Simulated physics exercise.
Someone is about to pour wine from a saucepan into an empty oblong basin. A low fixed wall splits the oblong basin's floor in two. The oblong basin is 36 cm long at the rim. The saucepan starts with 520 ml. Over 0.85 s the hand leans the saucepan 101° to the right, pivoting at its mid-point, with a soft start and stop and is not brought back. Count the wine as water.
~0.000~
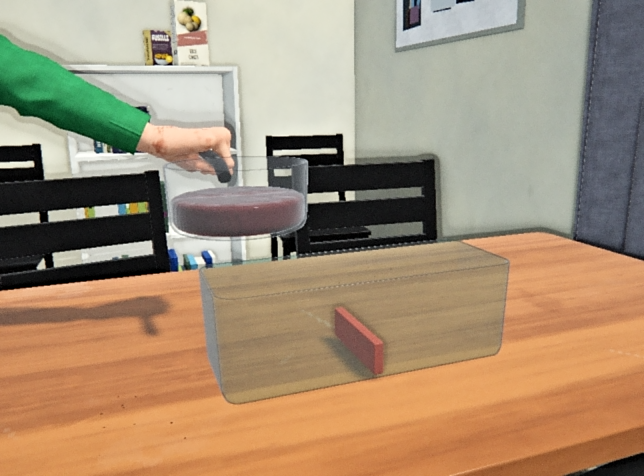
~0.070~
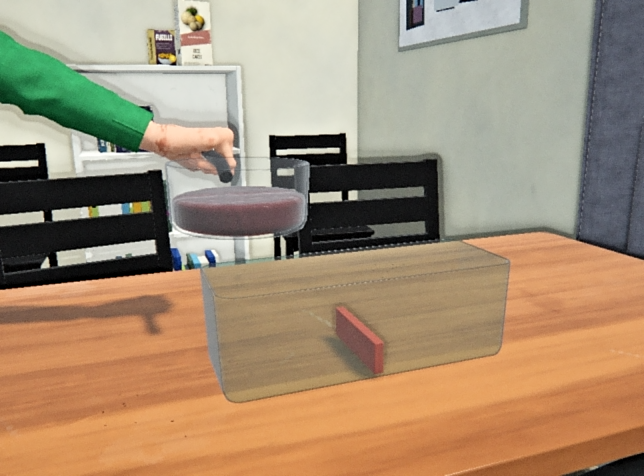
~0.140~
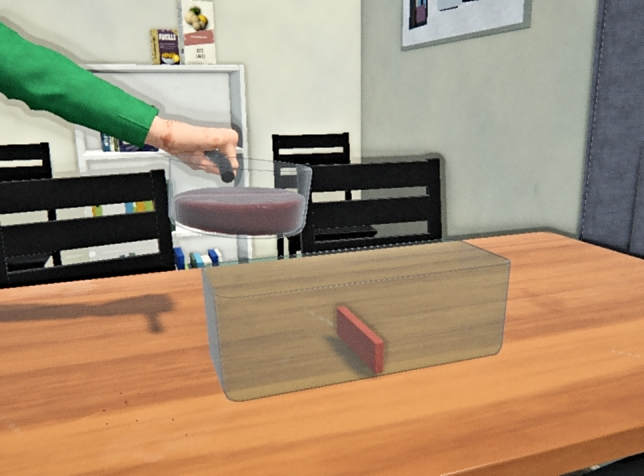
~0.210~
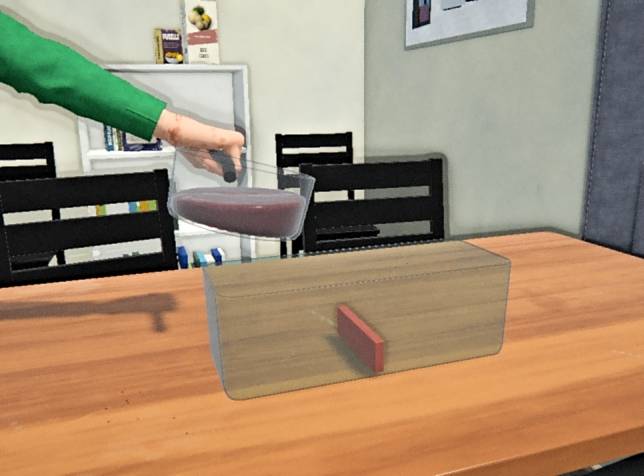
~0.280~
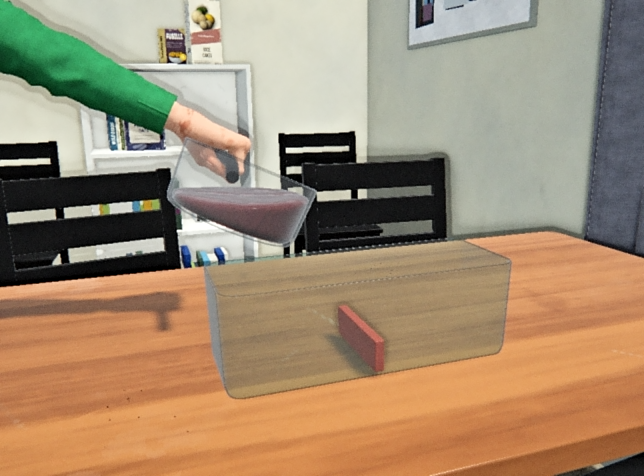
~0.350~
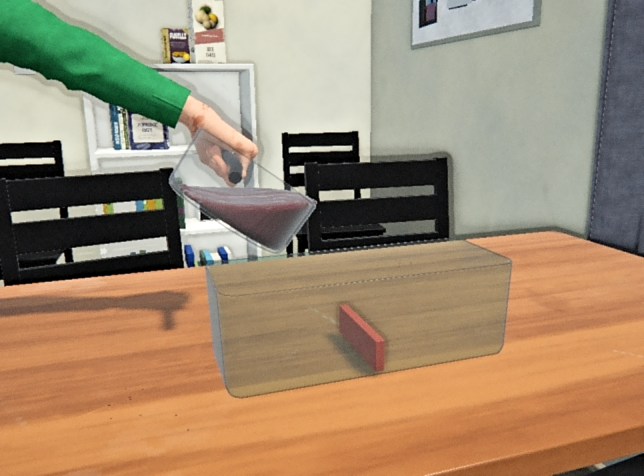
A green-sleeved hand steadily tilts a clear pan of dark red liquid to the right.
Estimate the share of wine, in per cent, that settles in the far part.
Roughly 5 per cent is past the wall.
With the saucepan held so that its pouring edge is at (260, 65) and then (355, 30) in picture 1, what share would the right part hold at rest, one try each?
In turn about 5 and 90 per cent.
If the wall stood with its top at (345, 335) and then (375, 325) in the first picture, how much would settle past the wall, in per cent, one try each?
First 30, then 10 per cent.
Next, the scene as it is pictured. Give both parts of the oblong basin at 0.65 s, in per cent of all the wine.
Near 48 on the left, 2 on the right.
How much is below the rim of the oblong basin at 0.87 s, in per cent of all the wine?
Near 88 in a hundred.
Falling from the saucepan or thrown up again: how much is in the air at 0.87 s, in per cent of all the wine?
About 5 per cent.
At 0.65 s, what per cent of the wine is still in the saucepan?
Some 34 per cent.
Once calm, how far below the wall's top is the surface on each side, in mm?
Some 16 mm on the left and 38 mm on the right.
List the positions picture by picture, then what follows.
It leans 0°; its right rim is at (303, 162); the wine meets the walls at (169, 201) and (299, 192); the oblong basin's rim runs from (207, 284) to (482, 251); the wall's top is at (357, 325), in the first frame.
It leans 2°; its right rim is at (305, 164); the wine meets the walls at (171, 200) and (300, 192), in the second frame.
It leans 7°; its right rim is at (307, 169); the wine meets the walls at (171, 198) and (300, 193), in the third frame.
It leans 14°; its right rim is at (310, 179); the wine meets the walls at (171, 197) and (302, 195), in the fourth frame.
It leans 25°; its right rim is at (311, 191); the wine meets the walls at (170, 193) and (304, 195), in the fifth frame.
It leans 37°; its right rim is at (310, 205); the wine meets the walls at (178, 187) and (303, 195); 1 per cent is over the edge, in the sixth frame.
Then, 0.65 s in, the tilt is 88° and 34 per cent is still to pour, 48 is left of the wall and 2 right of it.
Then, 0.87 s in, the tilt is 101° and 8 per cent is still to pour, 84 is left of the wall and 3 right of it.
Then, 1.10 s in, the tilt is 101° and 1 per cent is still to pour, 92 is left of the wall and 5 right of it.
Then, 1.35 s in, the tilt is 101° and 0 per cent is still to pour, 94 is left of the wall and 5 right of it.
Finally, 94 per cent lies left of the wall, 5 right of it and 1 outside.
